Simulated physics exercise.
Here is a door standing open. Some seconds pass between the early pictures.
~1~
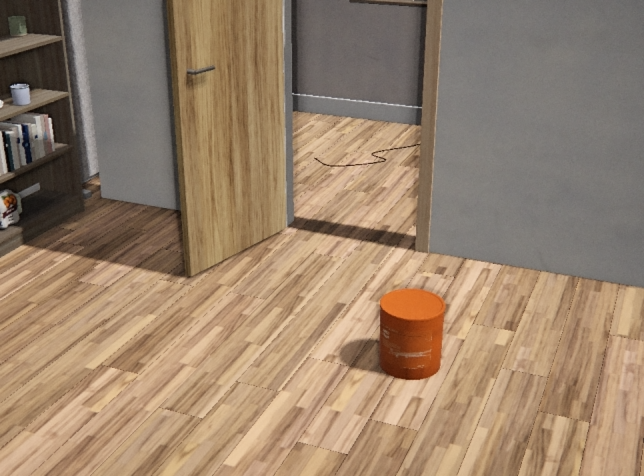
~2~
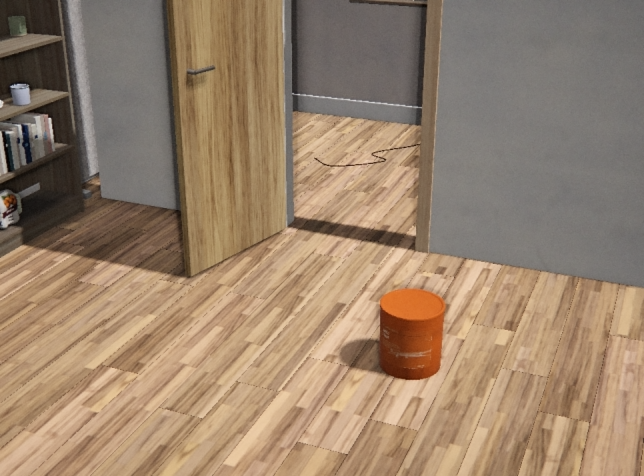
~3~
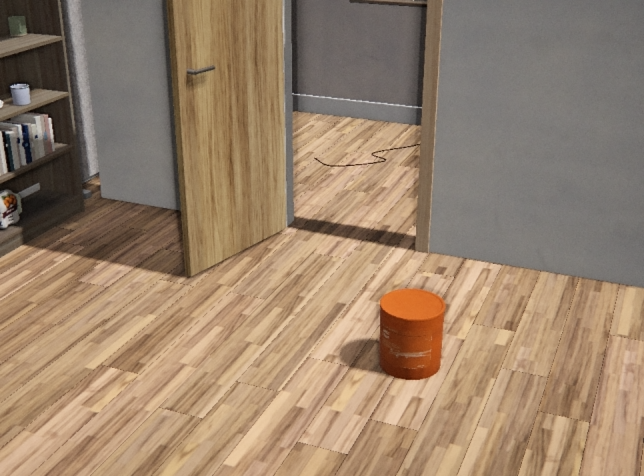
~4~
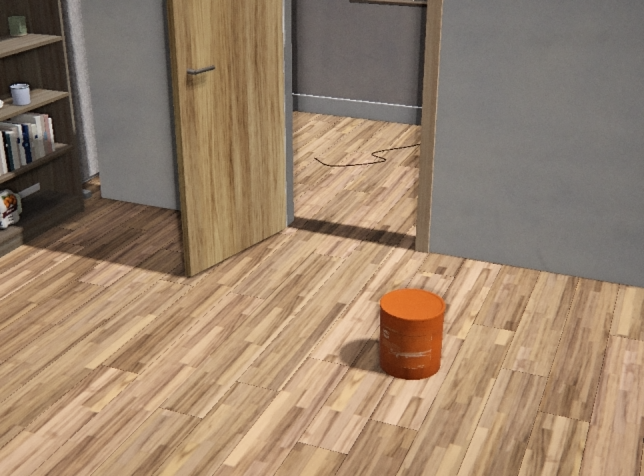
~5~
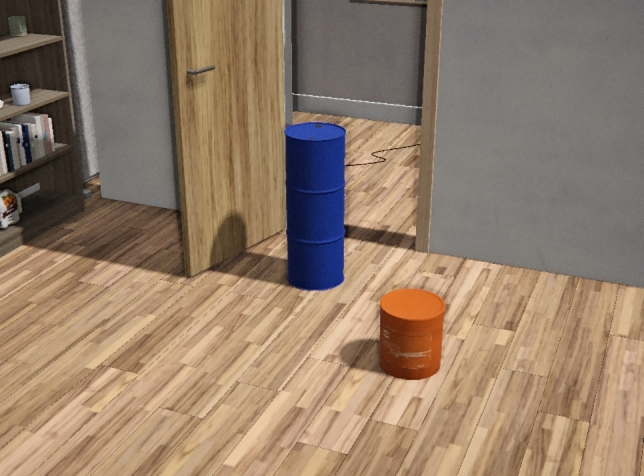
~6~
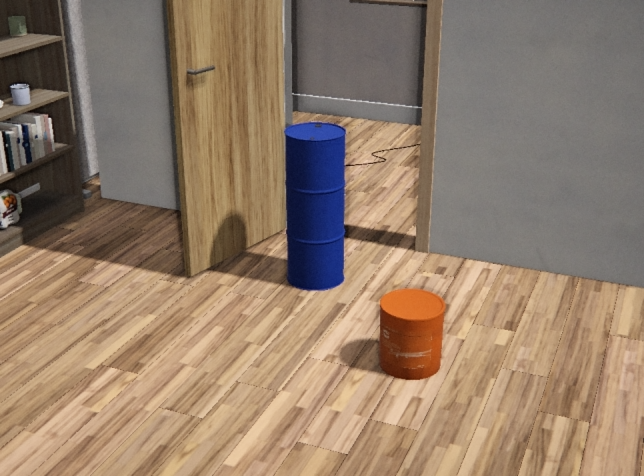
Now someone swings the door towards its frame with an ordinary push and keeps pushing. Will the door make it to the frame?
The door stops short.
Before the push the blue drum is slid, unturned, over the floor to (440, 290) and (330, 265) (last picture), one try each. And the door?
First try: It reaches the frame; second try: It jams.
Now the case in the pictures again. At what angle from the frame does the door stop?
About 65°.
Then, 0.60 s after the last picture, open by 88°.
Then, 0.90 s after the last picture, open by 71°.
At rest, open by 65°; both in place. Seen from the same camera at the end, blue drum near (318, 207).
